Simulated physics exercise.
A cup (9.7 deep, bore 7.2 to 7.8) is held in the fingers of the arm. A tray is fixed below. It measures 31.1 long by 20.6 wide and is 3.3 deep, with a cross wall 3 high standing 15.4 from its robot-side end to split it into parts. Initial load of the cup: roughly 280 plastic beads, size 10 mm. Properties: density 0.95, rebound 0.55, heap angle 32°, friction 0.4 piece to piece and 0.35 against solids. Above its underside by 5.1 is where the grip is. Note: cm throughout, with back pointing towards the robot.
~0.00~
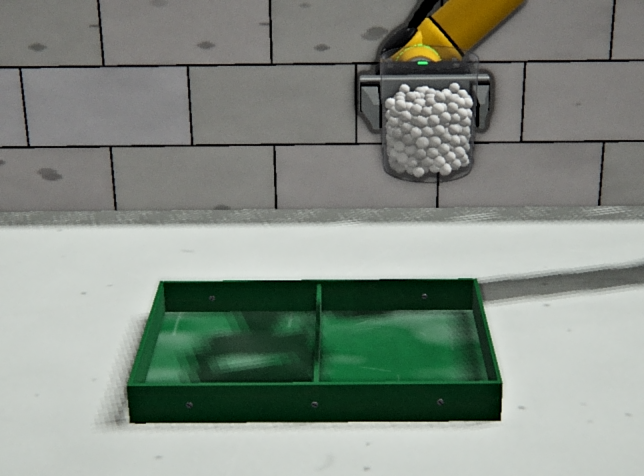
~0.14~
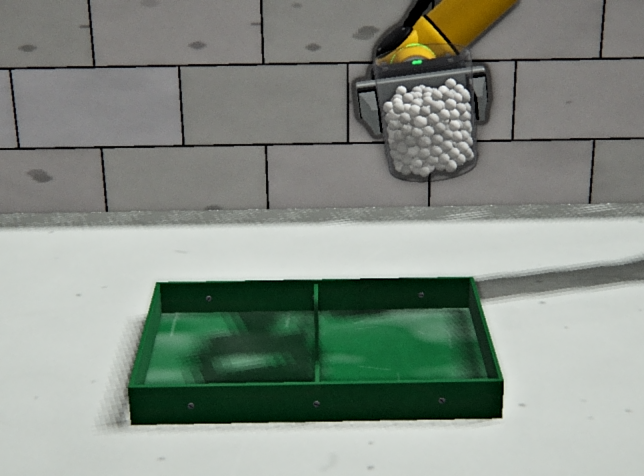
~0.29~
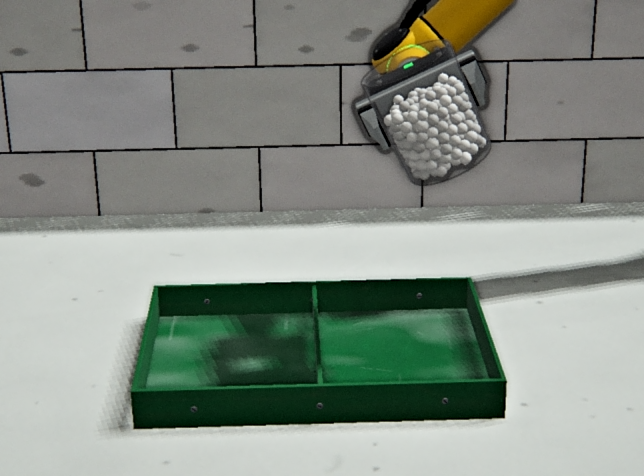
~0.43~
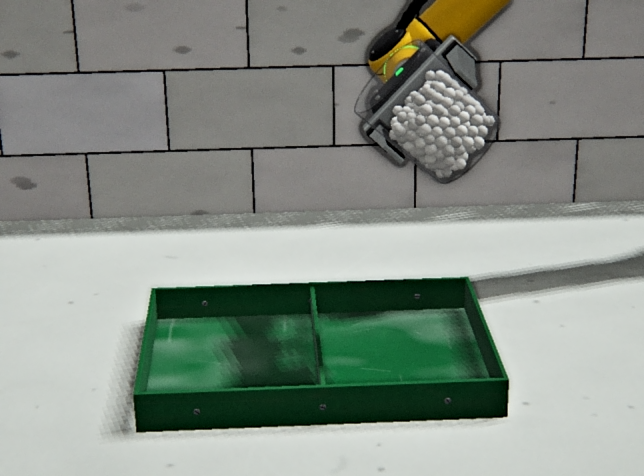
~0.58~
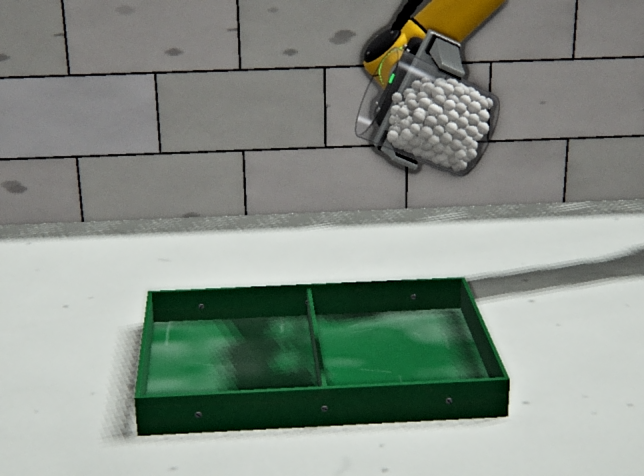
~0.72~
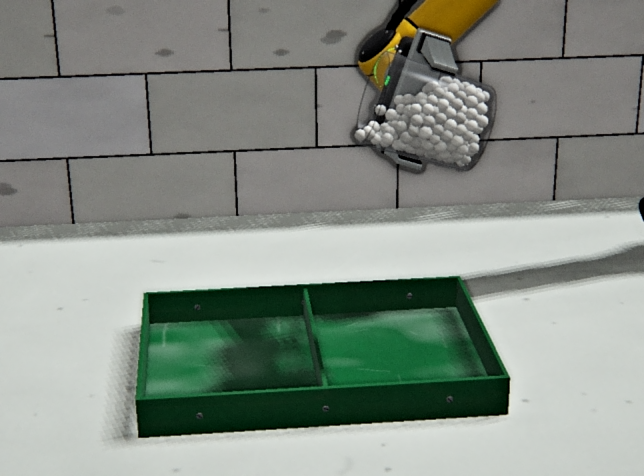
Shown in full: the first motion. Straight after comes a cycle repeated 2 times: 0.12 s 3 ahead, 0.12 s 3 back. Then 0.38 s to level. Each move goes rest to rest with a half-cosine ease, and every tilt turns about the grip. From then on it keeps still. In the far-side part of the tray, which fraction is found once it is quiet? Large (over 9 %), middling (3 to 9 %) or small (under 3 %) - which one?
Large.
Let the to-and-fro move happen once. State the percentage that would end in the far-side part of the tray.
Near 5 per cent.
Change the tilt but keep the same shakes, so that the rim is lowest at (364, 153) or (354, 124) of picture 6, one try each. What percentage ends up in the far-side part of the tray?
Near 45 and 5 in a hundred.
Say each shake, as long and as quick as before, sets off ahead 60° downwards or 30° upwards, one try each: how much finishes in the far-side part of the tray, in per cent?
Roughly 0 per cent, then 20 per cent.
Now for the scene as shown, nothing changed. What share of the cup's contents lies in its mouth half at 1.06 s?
That share comes to roughly 40 percent.
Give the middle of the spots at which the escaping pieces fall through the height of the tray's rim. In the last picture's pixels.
(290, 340).
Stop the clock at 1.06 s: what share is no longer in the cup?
10 %.
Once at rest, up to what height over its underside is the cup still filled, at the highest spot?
Roughly 7.5 cm.
After 1.06 s, tilted 71° forward, highest piece 25 above the table; 249 in the cup, 5 in the far-side part, 3 in the robot-side part, 25 in flight or on a rim.
After 1.41 s, tilted 30° forward, highest piece 27 above the table; 213 in the cup, 40 in the far-side part, 25 in the robot-side part, 4 in flight or on a rim.
After 1.78 s, level, highest piece 27 above the table; 213 in the cup, 43 in the far-side part, 25 in the robot-side part, 1 on the table or floor.
After 2.83 s, level, highest piece 27 above the table; 213 in the cup, 43 in the far-side part, 25 in the robot-side part, 1 on the table or floor.
In the end, 213 in the cup, 43 in the far-side part, 25 in the robot-side part, 1 on the table or floor. That is 15 % in the far-side part of the tray.
